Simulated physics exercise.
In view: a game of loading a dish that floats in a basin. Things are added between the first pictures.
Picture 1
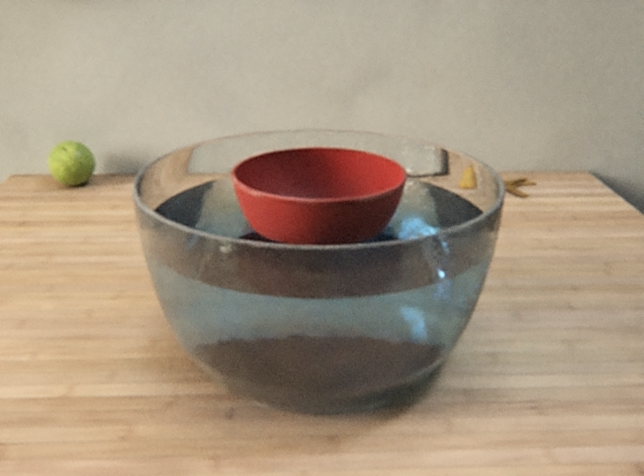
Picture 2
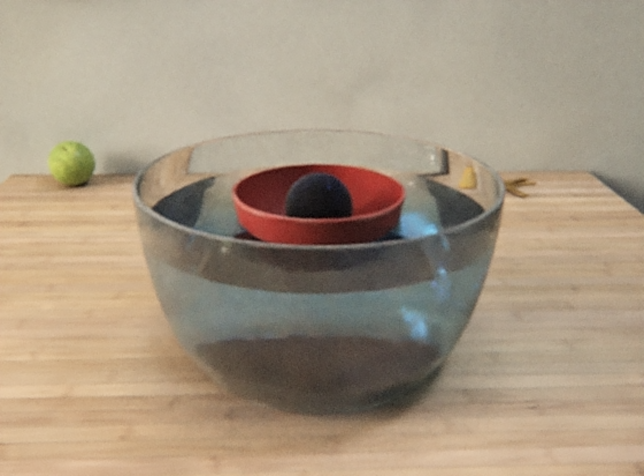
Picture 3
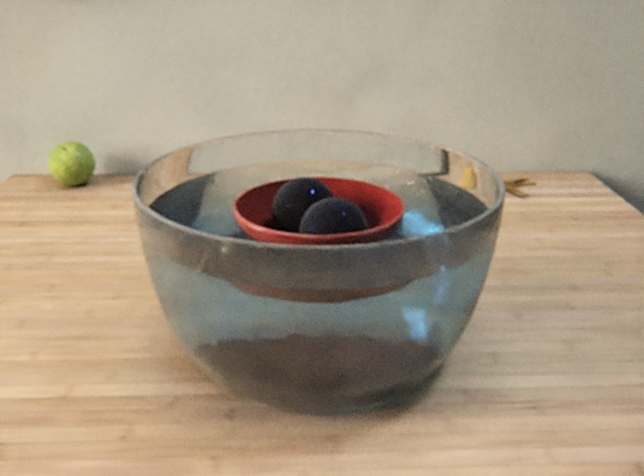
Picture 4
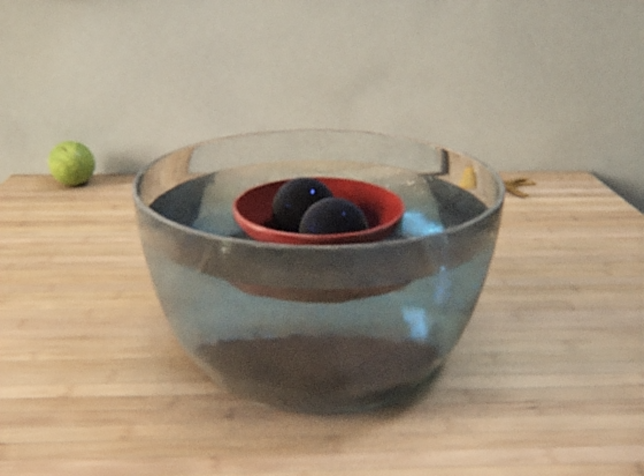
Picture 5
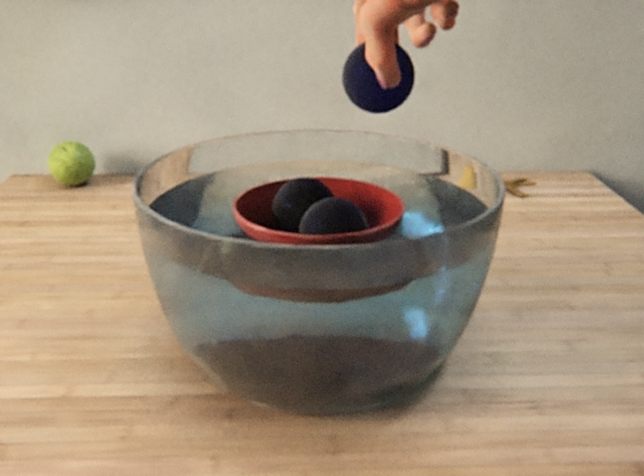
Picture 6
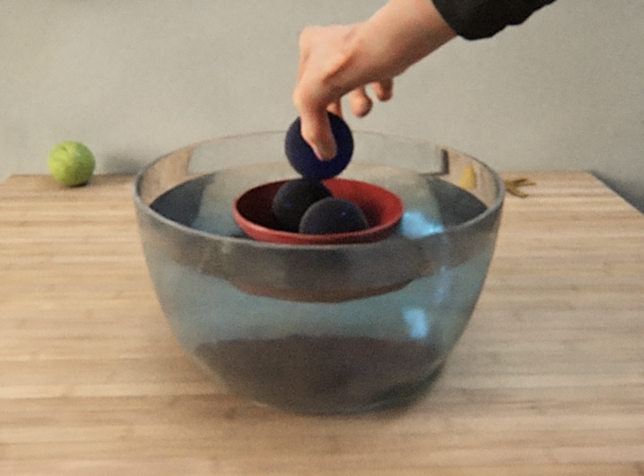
In a glass basin, a floating red dish gains two dark balls and sits lower as a hand holds another above.
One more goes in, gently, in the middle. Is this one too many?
It floods and sinks.
Next, the glass marble is in and the dish dips.
After that, water pours in over its edge.
Finally, the dish lies on the bottom with its load.
